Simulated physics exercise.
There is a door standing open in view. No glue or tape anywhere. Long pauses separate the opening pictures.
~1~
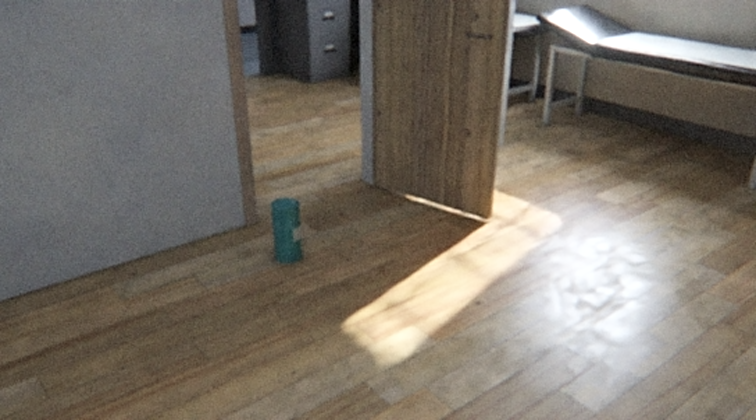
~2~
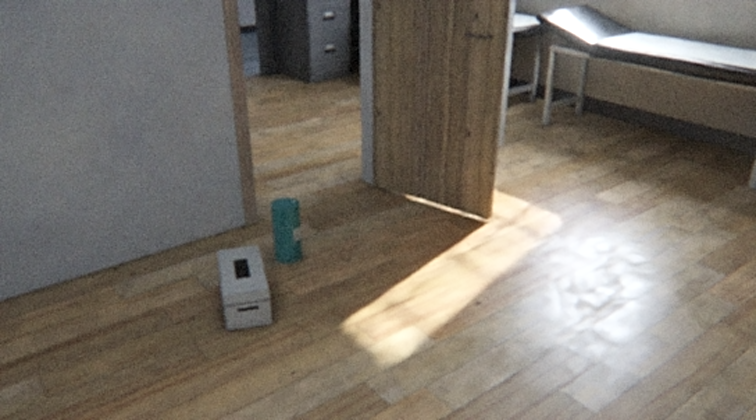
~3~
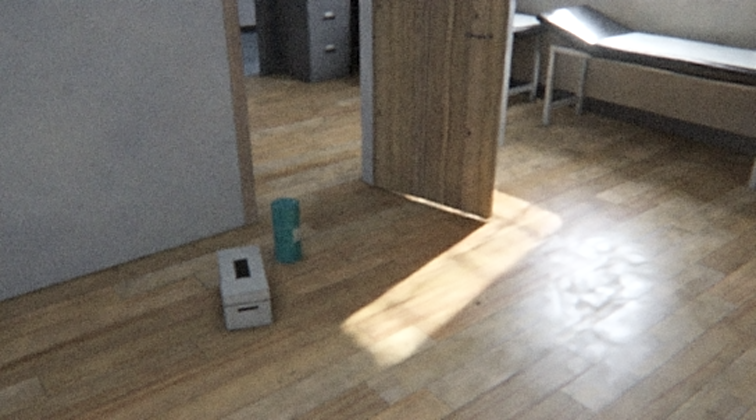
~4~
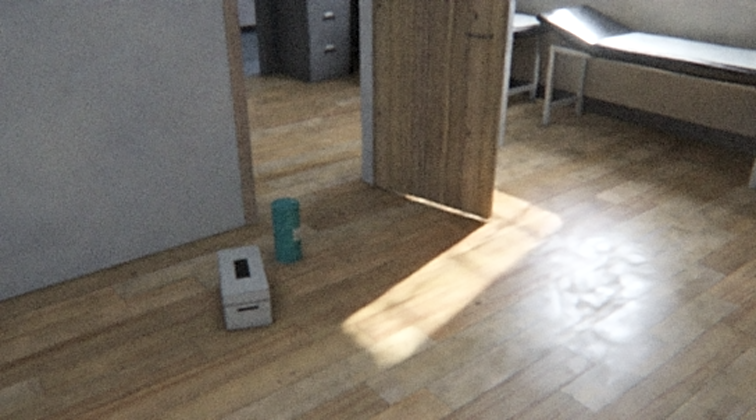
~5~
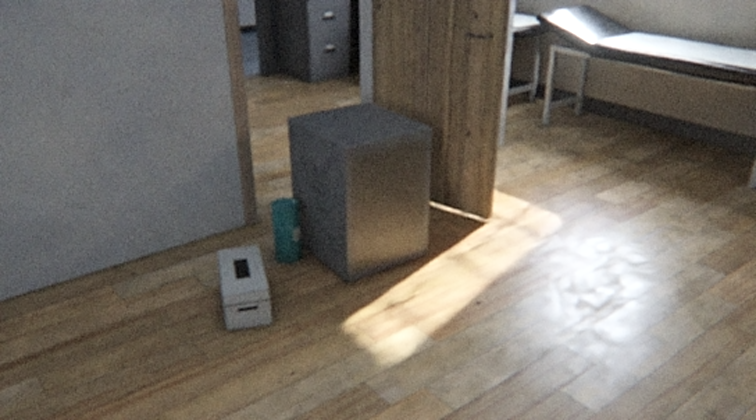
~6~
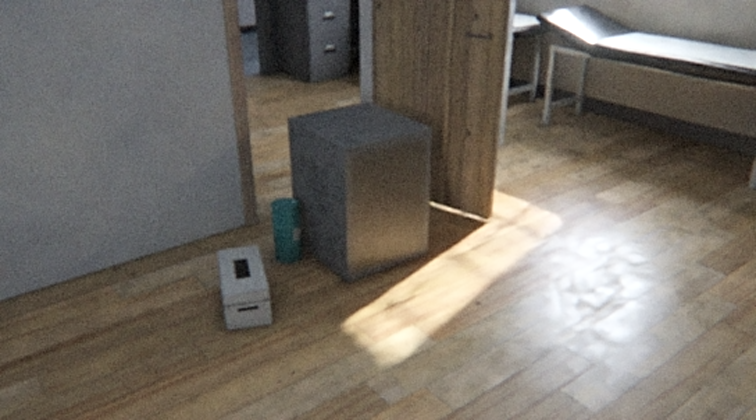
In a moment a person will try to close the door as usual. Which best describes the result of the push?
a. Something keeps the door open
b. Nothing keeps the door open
Something keeps the door open.
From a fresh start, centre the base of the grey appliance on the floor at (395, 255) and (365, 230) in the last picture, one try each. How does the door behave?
Well, the first time the door halts partway, and the second time it halts partway.
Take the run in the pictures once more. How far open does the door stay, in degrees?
About 70°.
Then, 0.40 s later than the last frame, open by 96°.
Then, 0.70 s later than the last frame, open by 80°.
Then, 0.90 s later than the last frame, open by 68°.
When it is over, open by 68°; all 3 as before. End places, in pixels of the last picture, grey appliance near (359, 188).
